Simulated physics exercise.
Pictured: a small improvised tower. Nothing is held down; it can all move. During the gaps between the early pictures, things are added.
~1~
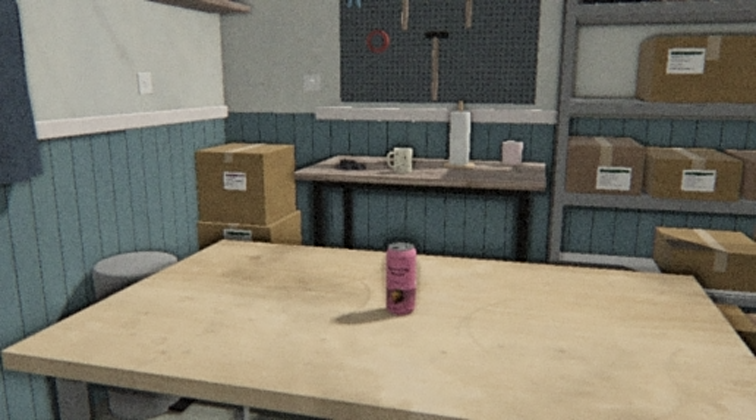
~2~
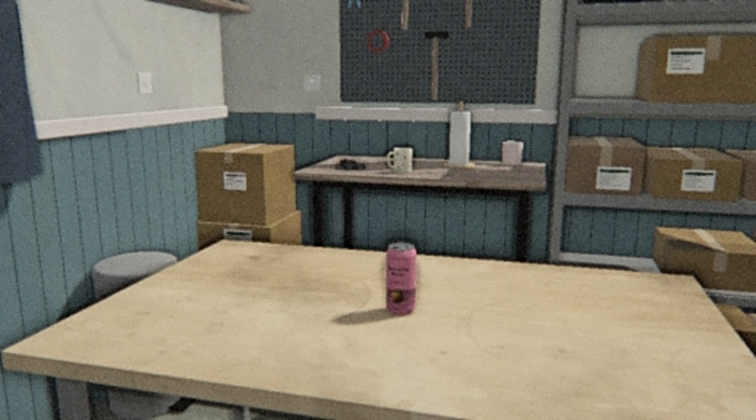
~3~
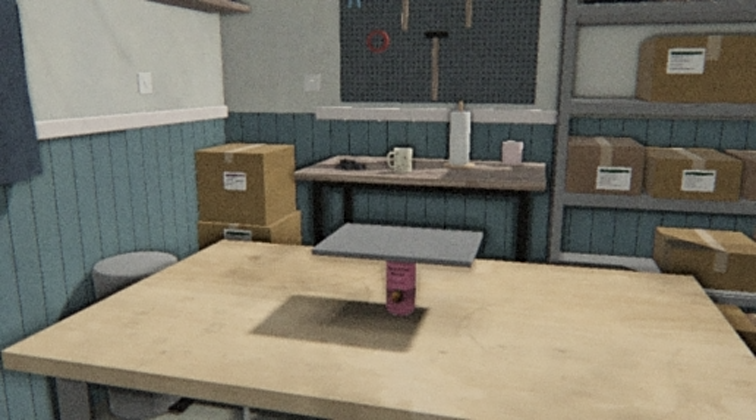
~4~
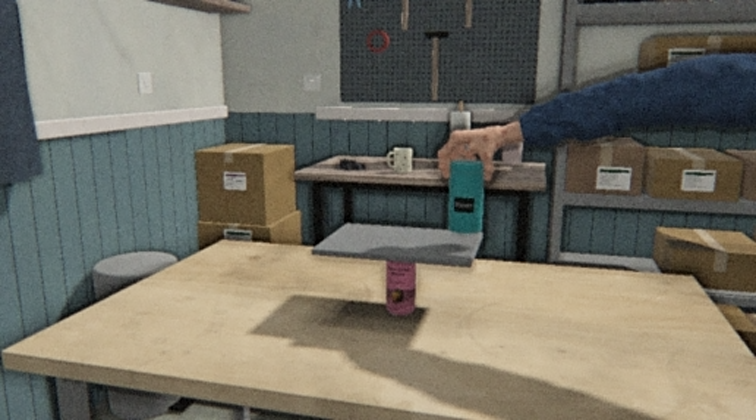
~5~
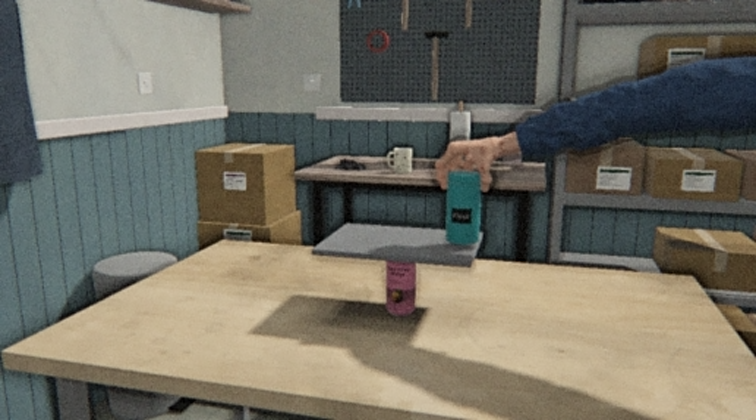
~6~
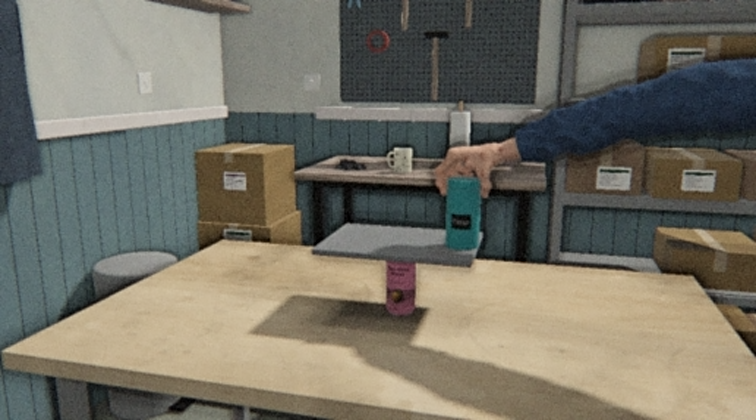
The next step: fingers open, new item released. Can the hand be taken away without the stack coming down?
Fails to stand.
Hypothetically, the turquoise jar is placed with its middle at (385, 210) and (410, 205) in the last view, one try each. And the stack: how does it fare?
Well, the first time it stays put, and the second time it stays put.
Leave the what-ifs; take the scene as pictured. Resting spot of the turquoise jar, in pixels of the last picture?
The object winds up at approximately (604, 321).
Then, 0.60 s after the last picture, turquoise jar now fallen; grey lid tipped 50° from how it was.
Then, 0.80 s after the last picture, grey lid now fallen; pink can slid a little.
At rest, fallen, grey lid and turquoise jar; pink can in place. Seen from the same camera at the end, turquoise jar near (604, 321). The stack loses its balance.
